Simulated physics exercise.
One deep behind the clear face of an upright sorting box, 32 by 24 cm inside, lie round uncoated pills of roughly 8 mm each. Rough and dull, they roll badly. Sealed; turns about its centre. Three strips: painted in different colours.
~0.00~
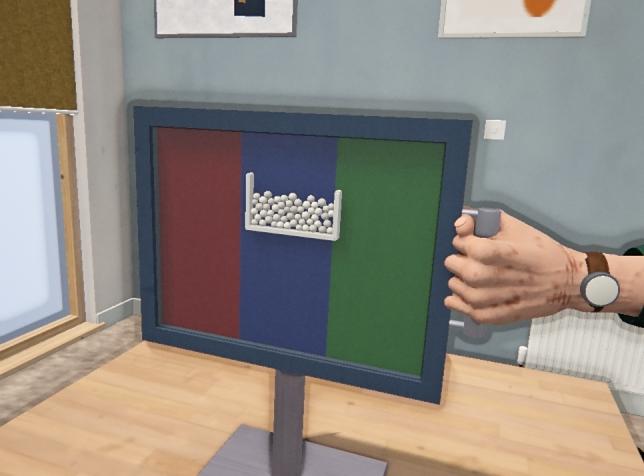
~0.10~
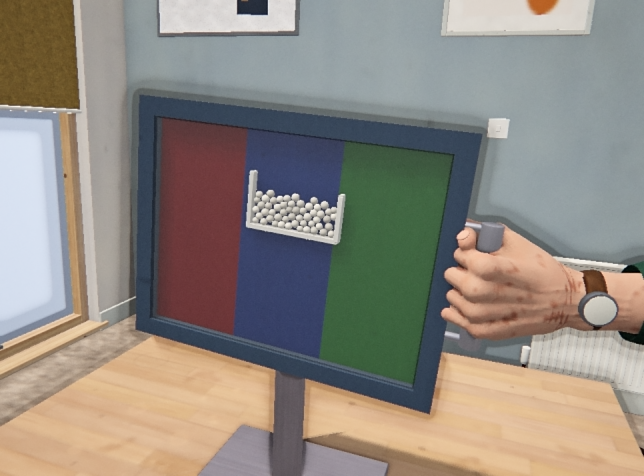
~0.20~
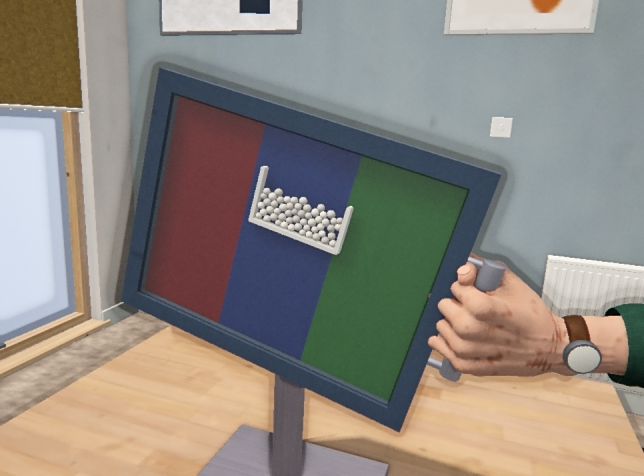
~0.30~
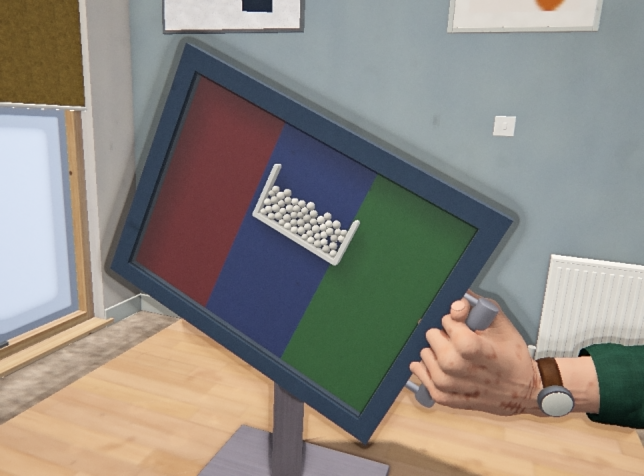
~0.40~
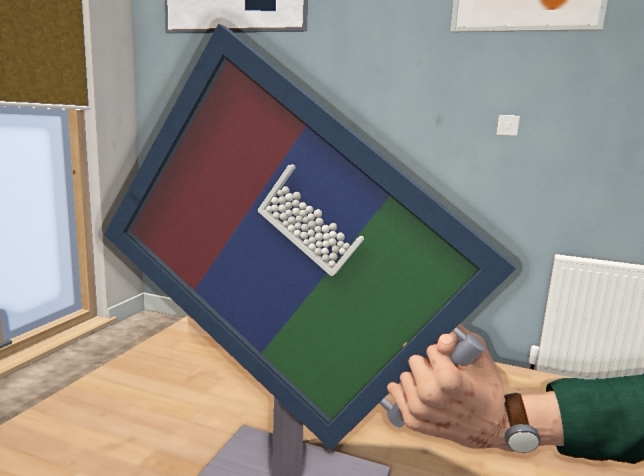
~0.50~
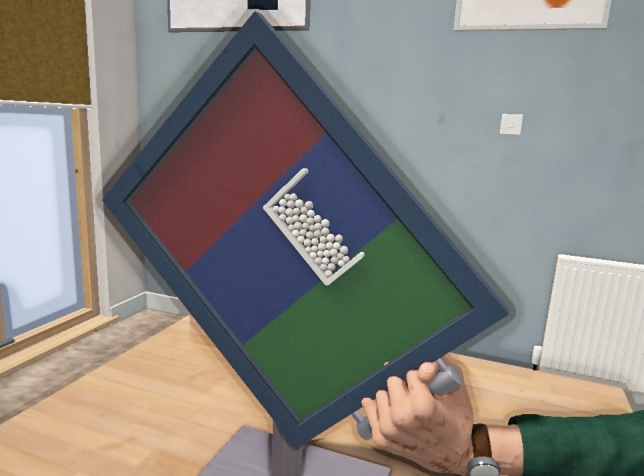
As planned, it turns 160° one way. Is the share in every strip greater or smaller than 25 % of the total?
Red strip, smaller; blue strip, smaller; green strip, greater.
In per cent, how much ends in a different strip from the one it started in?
Close to 100 in a hundred.
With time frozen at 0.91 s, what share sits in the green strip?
The share there is around 15 %.
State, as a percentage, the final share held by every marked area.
Tally: Red strip = 0; blue strip = 0; green strip = 100.
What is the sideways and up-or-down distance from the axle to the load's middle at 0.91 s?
5 cm right, 3 cm below.
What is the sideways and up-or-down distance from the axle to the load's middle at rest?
About 8 cm left and 14 cm below.
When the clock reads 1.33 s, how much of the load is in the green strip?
About 90 percent of the load.
By 0.91 s, it stands 87° clockwise; the pills' middle is 5 cm right of and 3 cm below the centre; blue 85 %, green 15 %.
By 1.33 s, it stands 131° clockwise; the pills' middle is in line with and 15 cm below the centre; blue 10 %, green 90 %.
By 1.68 s, it stands 160° clockwise; the pills' middle is 8 cm left of and 14 cm below the centre; green 100 %.
All still by 2.1 s, it stands 160° clockwise; red 0 %, blue 0 %, green 100 %.
